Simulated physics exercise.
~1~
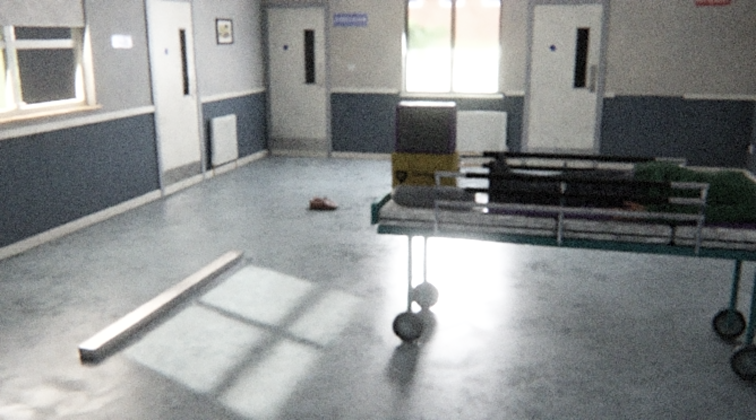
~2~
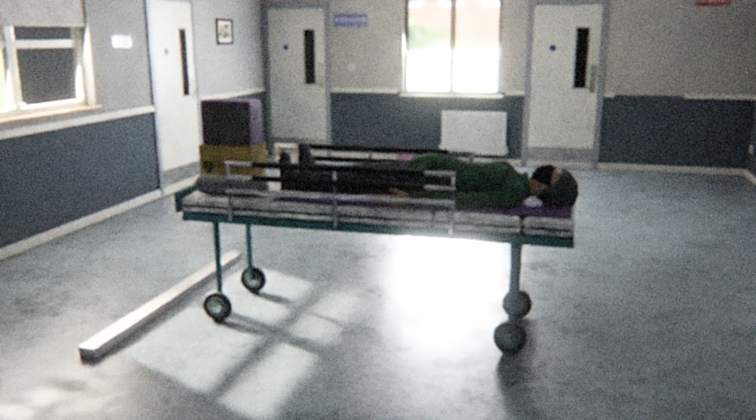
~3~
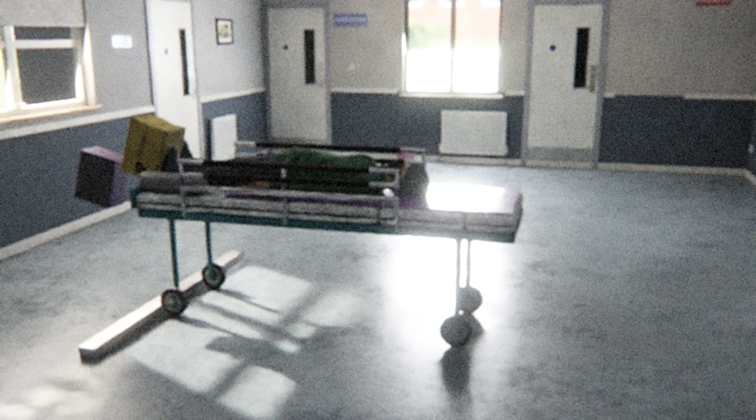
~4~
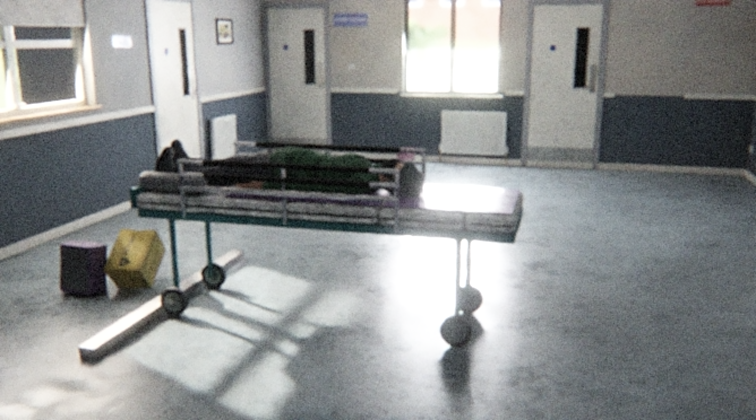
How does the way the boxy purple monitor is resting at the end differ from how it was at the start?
At the start the purple monitor is upright on the stretcher, but at the end it is lying on its side on the floor.
